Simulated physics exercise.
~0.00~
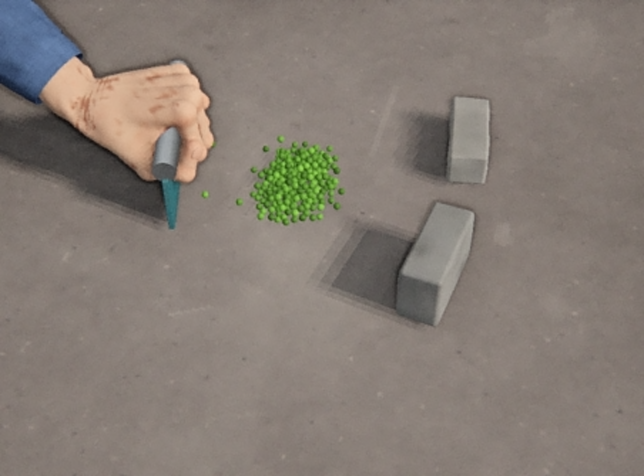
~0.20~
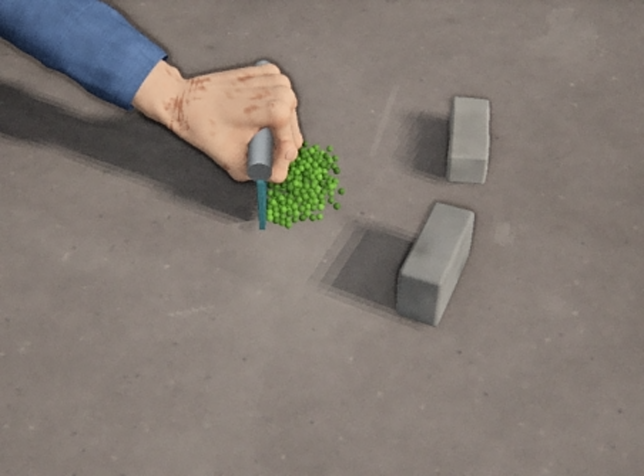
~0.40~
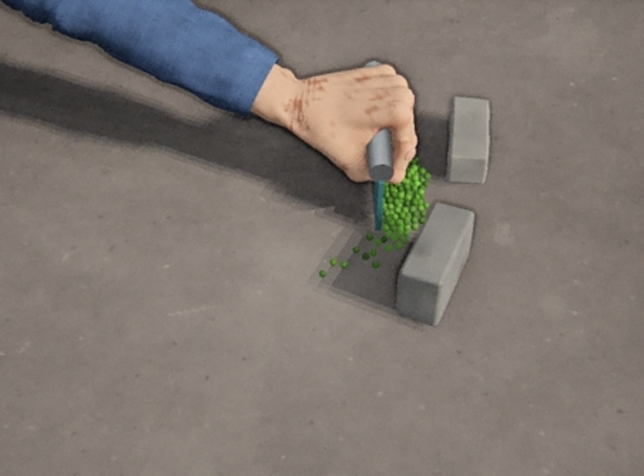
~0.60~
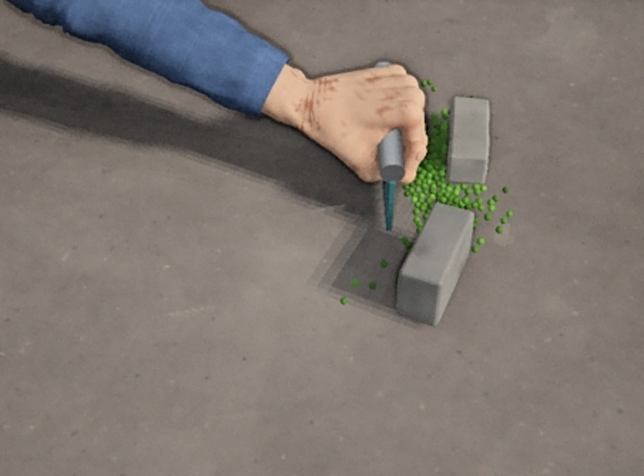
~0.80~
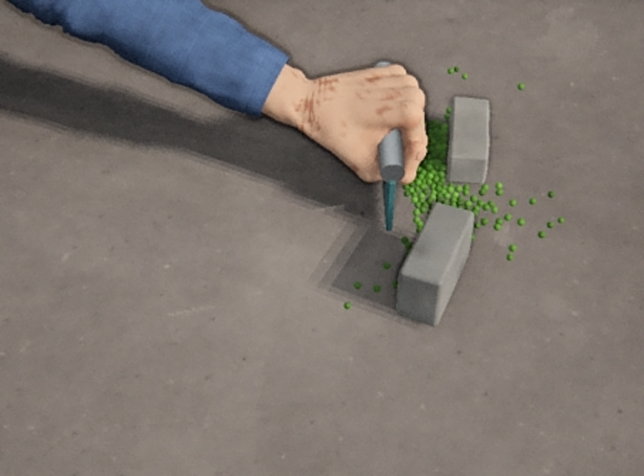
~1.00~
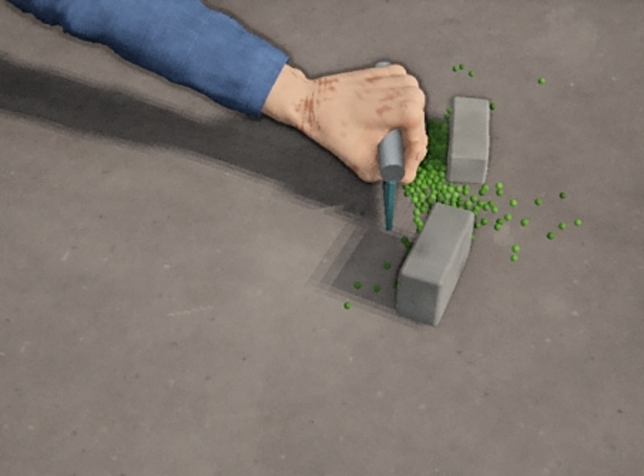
On a flat, grey-brown surface, a hand in a blue sleeve holds a scraper with a grey handle and a teal blade, left of a loose pile of small green peas. Two grey blocks stand to the right with a narrow gap between them. The hand slides the scraper rightward into the pile and pushes the peas up against the blocks, a few straying toward the viewer. It then stops just short of the blocks, while some peas spill through the gap and scatter beyond. Most end up bunched before the blocks, the hand still.
